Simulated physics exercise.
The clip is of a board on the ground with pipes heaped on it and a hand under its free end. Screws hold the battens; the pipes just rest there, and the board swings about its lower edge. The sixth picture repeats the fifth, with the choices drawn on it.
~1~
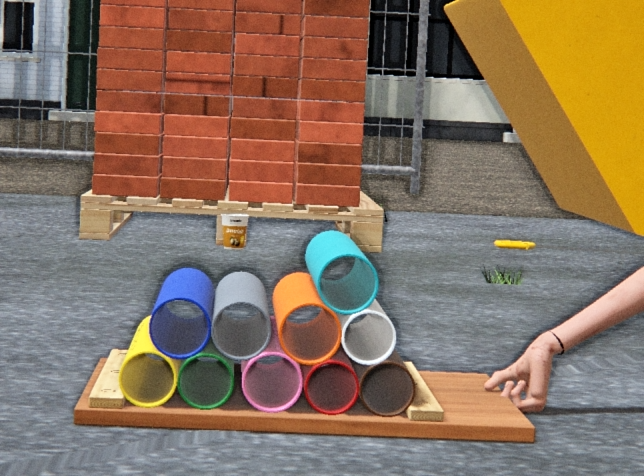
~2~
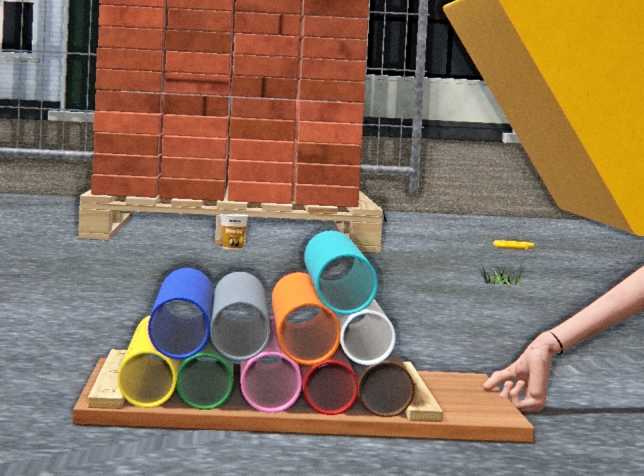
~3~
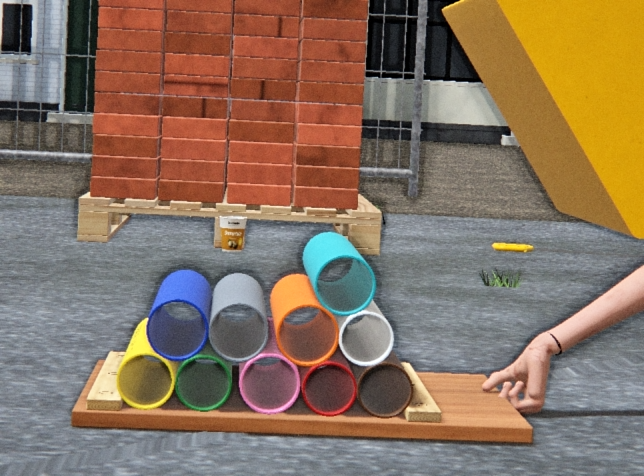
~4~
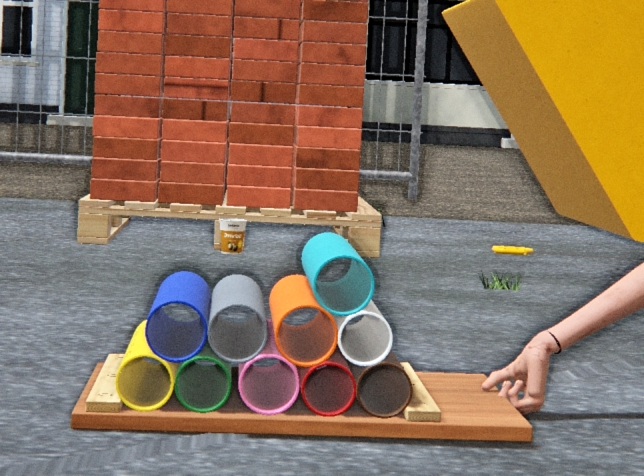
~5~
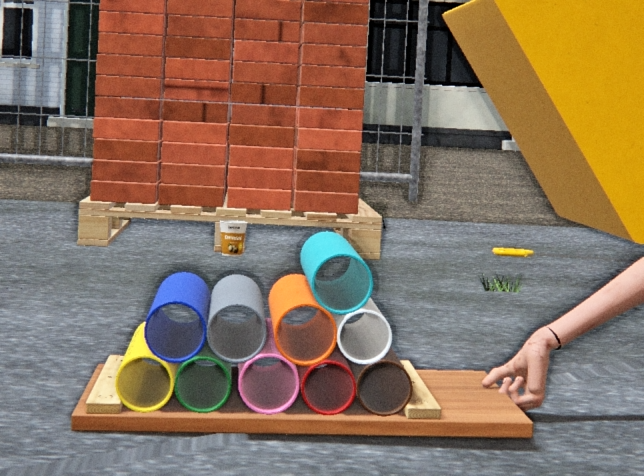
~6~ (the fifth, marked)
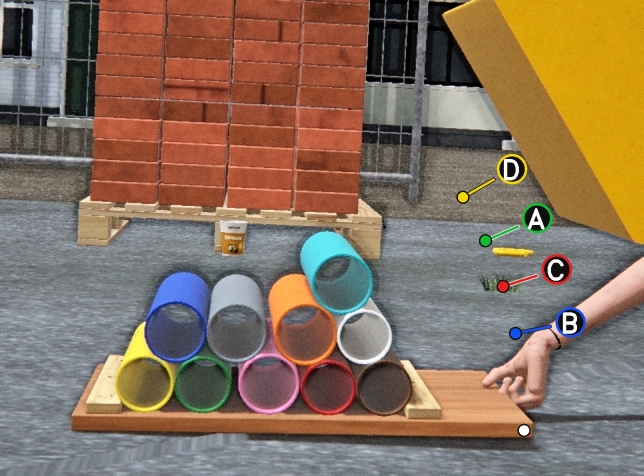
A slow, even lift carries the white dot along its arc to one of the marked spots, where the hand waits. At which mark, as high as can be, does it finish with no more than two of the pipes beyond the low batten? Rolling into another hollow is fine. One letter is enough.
The highest mark that will do is C.
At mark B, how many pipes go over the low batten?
It comes to none.
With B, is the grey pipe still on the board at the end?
Yes.
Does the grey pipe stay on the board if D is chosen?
No, with D.
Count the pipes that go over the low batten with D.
The count is ten.
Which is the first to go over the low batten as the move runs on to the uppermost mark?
First is the blue one.
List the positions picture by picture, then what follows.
Pink pipe (272, 383); red pipe (332, 388); brown pipe (387, 389), in the first frame.
Brown pipe (386, 390); blue pipe (179, 328), in the second frame.
Board (298, 393); brown pipe (385, 391); white pipe (366, 339), in the third frame.
Board (298, 394); yellow pipe (145, 383); pink pipe (269, 385); green pipe (203, 385), in the fourth frame.
Board (298, 393); yellow pipe (145, 383); green pipe (202, 385), in the fifth frame.
On the marked copy, A at (486, 241); B at (516, 333); C at (503, 287); D at (463, 197); the white dot at (524, 431).
Taking C. A third of the way, board at 14°.
Two thirds of the way, board at 20°.
When it is over, board at 20°, none over the low batten.
As for the rest, A ten over the low batten; B none over the low batten; D ten over the low batten.
